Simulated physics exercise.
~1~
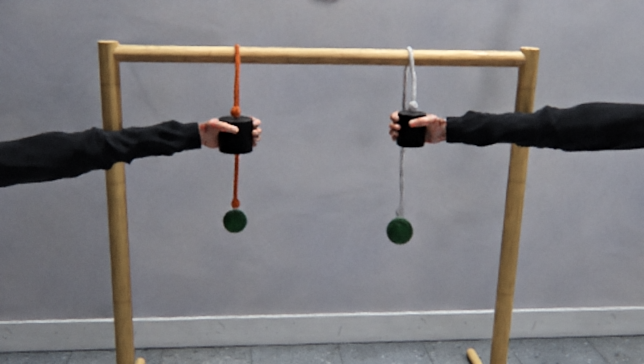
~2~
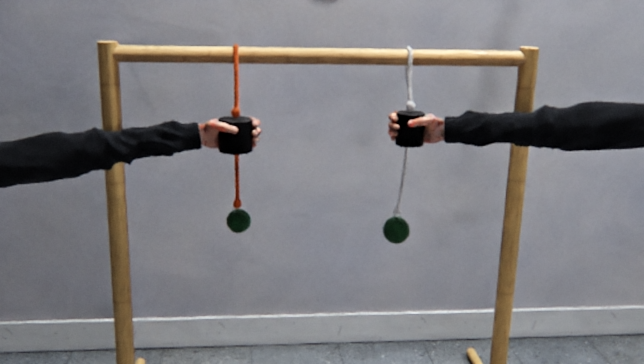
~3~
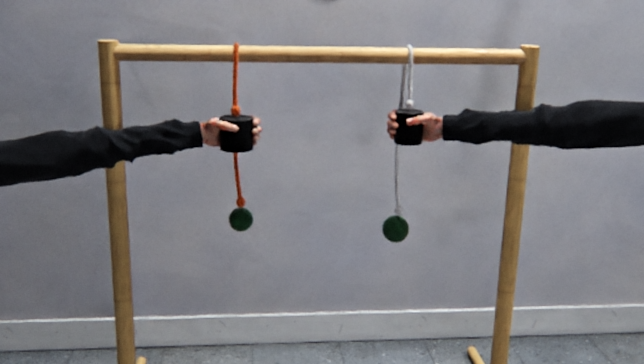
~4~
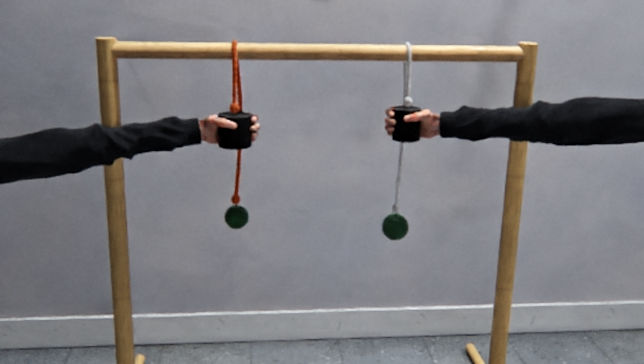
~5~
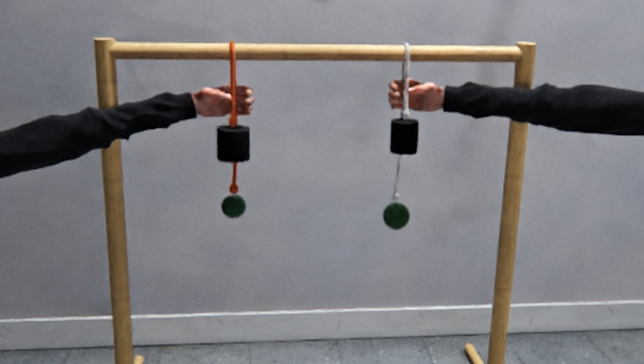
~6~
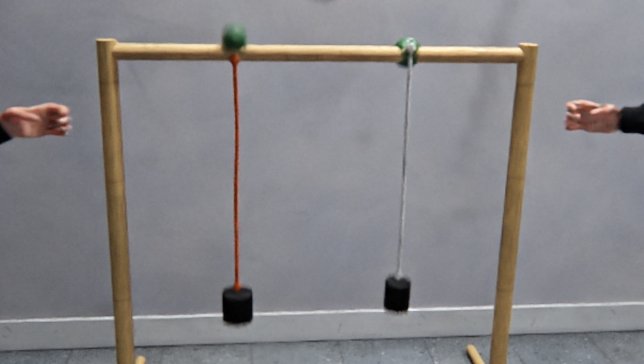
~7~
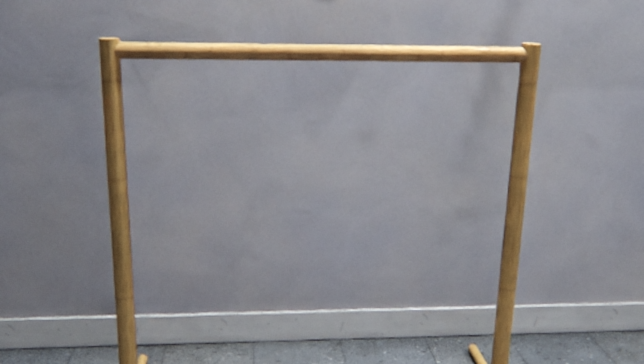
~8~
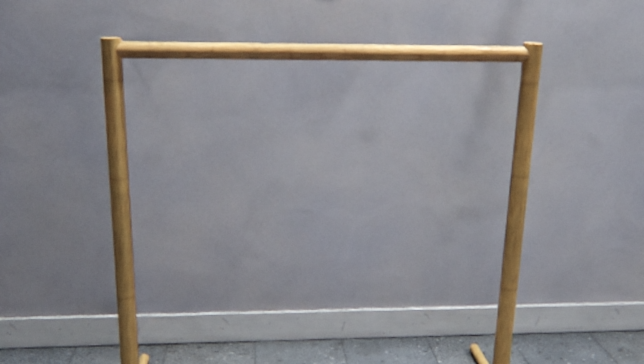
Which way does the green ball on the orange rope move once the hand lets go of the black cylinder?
The green ball on the orange rope moves up, reaching the wooden rail as the black cylinder drops.
